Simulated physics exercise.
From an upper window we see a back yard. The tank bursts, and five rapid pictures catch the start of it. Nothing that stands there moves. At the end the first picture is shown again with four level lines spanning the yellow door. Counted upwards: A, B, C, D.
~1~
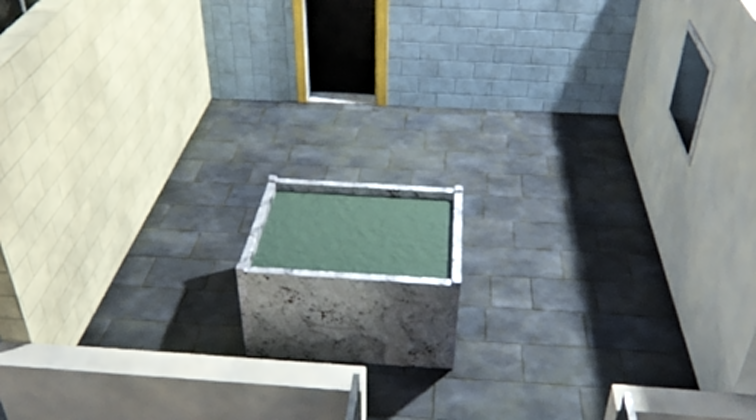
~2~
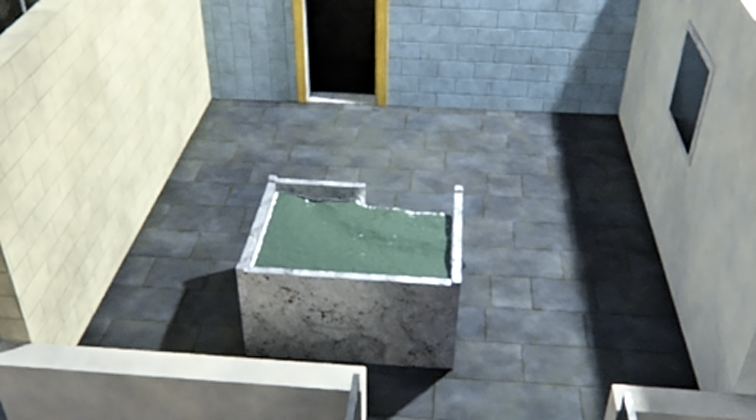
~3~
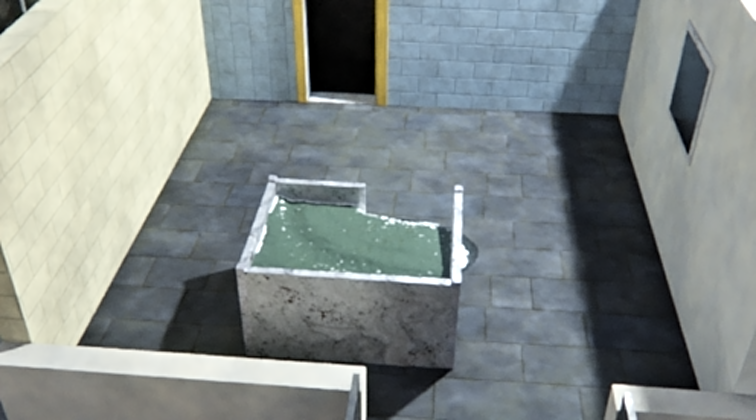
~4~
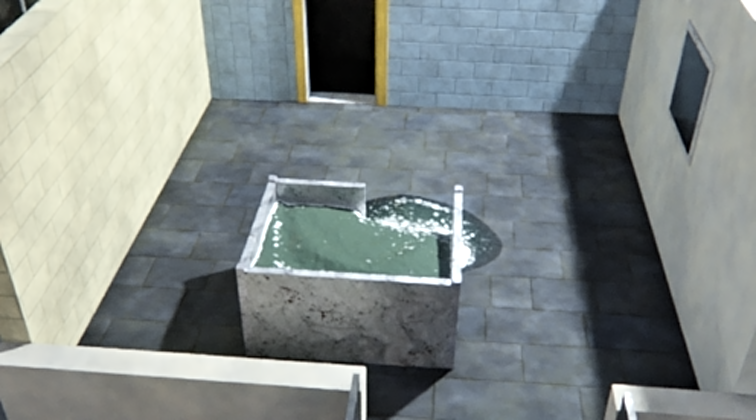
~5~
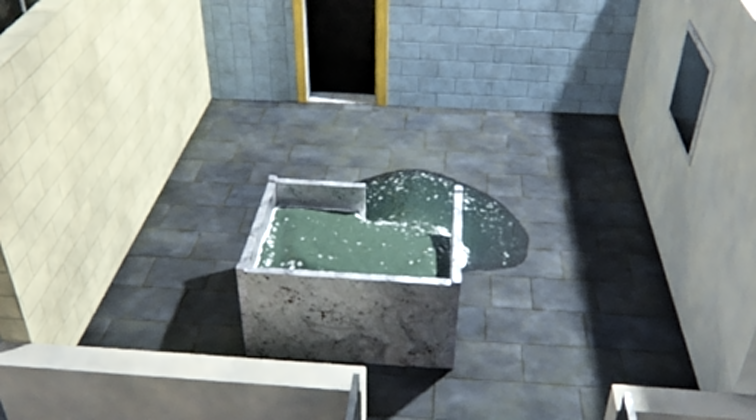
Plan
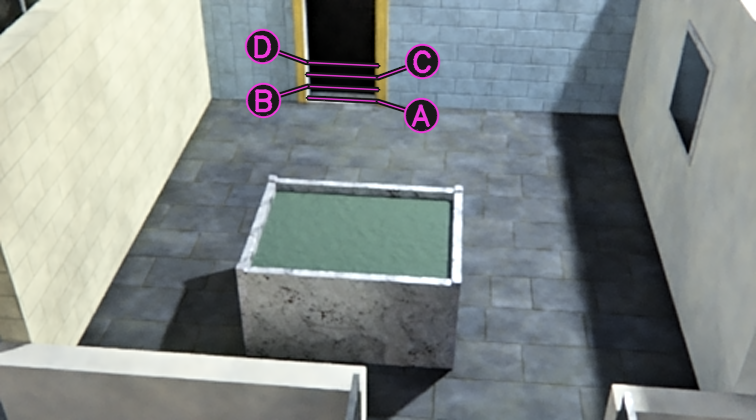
Green water lies still in a stone tank in a walled yard, then sinks and churns as a gap appears in the tank's far side, and pours out behind it, spreading in a dark pool across the paving toward the right.
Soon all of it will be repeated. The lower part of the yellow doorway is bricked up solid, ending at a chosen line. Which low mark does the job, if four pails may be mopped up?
That is height B.
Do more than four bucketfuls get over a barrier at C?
No.
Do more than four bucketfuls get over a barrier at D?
No.
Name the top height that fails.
It is A.
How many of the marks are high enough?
Three of them.
On the marked copy, A at (342, 99); B at (342, 88); C at (342, 76); D at (342, 64); from the bottom up A, B, C, D.
With A, some 15 bucketfuls get in.
With B, a splash gets over, under a bucket.
With C, nothing gets over.
With D, nothing gets over.
